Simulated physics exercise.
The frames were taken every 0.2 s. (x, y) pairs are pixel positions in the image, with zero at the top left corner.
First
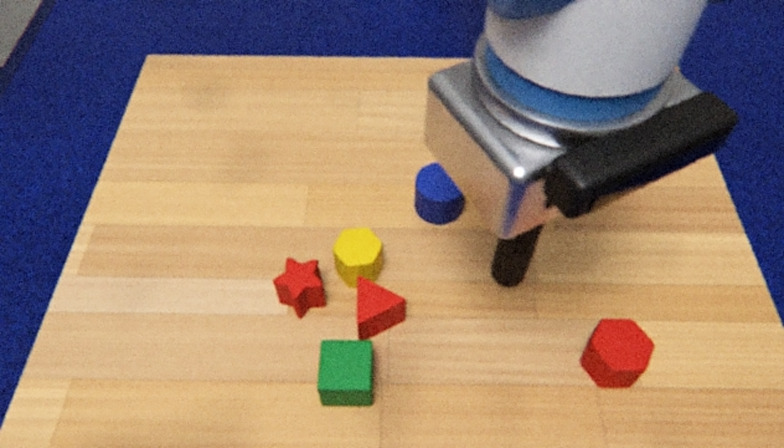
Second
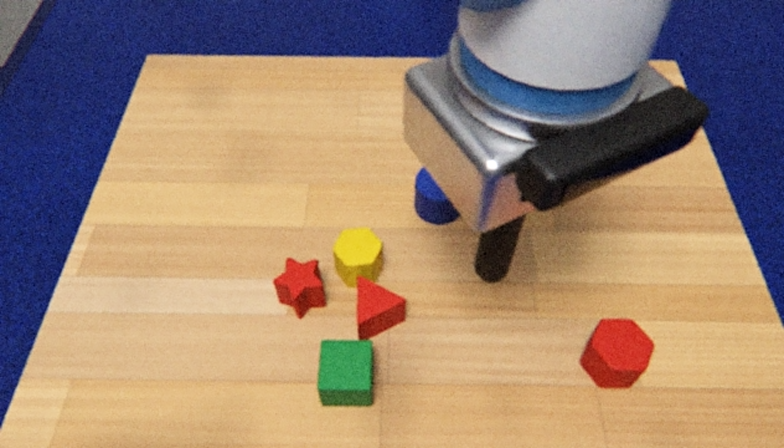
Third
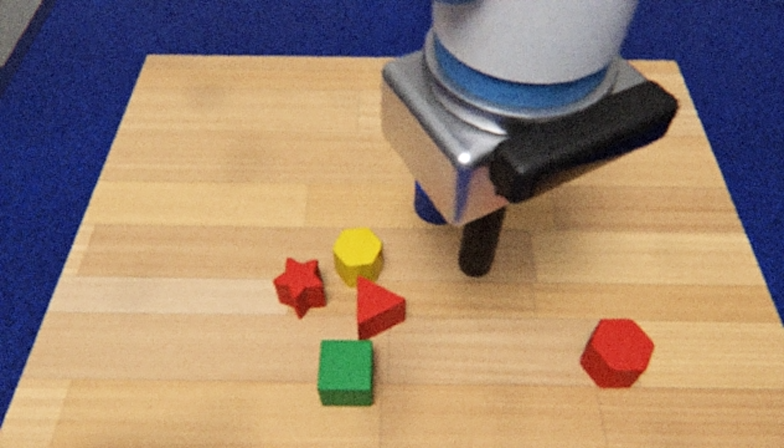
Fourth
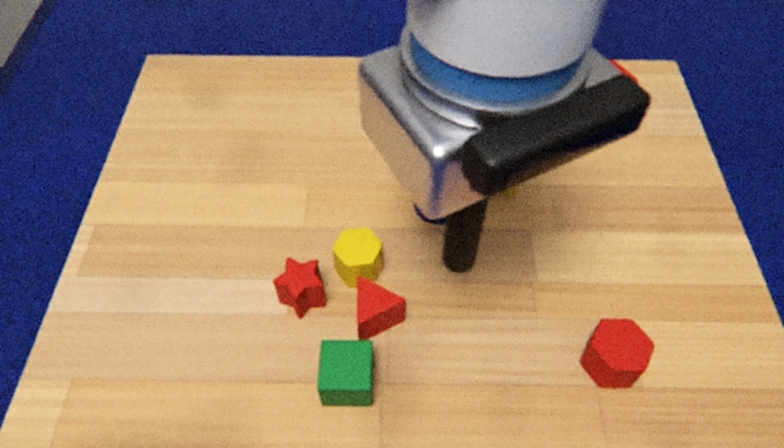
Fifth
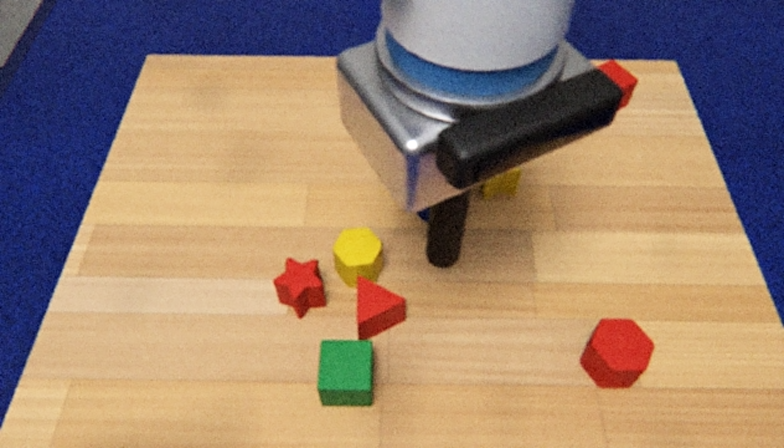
The footage shows a robotic arm with a dark downward rod moving slowly left above a wooden board, passing in front of a blue block and uncovering red and yellow pieces behind it, while the other coloured blocks stay still.
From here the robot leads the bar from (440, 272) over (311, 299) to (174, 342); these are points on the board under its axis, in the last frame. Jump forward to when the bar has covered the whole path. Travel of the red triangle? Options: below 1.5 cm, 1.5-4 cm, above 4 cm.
That one ends up within 1.5 cm of where it is now.
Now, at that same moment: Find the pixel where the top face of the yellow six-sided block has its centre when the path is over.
My estimate: (322, 239).
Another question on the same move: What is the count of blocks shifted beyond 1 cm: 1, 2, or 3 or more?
Blocks moved: Two.
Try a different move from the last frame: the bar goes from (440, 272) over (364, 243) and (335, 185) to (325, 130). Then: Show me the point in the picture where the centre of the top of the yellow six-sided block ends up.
By then it is at (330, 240).
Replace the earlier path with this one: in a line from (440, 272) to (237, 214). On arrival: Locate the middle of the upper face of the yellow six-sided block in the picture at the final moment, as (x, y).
I'd say the yellow six-sided block ends with its top centre at (286, 243).
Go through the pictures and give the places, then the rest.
In the first picture, lower end of the bar at (507, 274), tops of blocks, red star-shaped block at (299, 276), yellow six-sided block at (357, 246), red triangle at (374, 299), blue disc at (441, 181).
In the second picture, bar at (491, 270), blocks as before.
In the third picture, bar at (474, 265), blocks as before.
In the fourth picture, bar at (458, 260), blocks as before.
In the fifth picture, bar at (442, 256), red star-shaped block at (299, 276), yellow six-sided block at (357, 246), red triangle at (374, 299), blue disc hidden.
The first path, step by step. One third of the way, bar at (353, 274); yellow six-sided block at (327, 241), turned 40° clockwise; red triangle at (368, 299), turned 25° anticlockwise.
Two thirds of the way, bar at (259, 297); red star-shaped block at (221, 294); yellow six-sided block at (322, 239), turned 50° clockwise; red triangle at (366, 299), turned 30° anticlockwise.
At the end, bar at (165, 328); red star-shaped block at (124, 320), turned 15° clockwise; yellow six-sided block at (322, 239), turned 50° clockwise; red triangle at (366, 299), turned 30° anticlockwise; blue disc not moved.
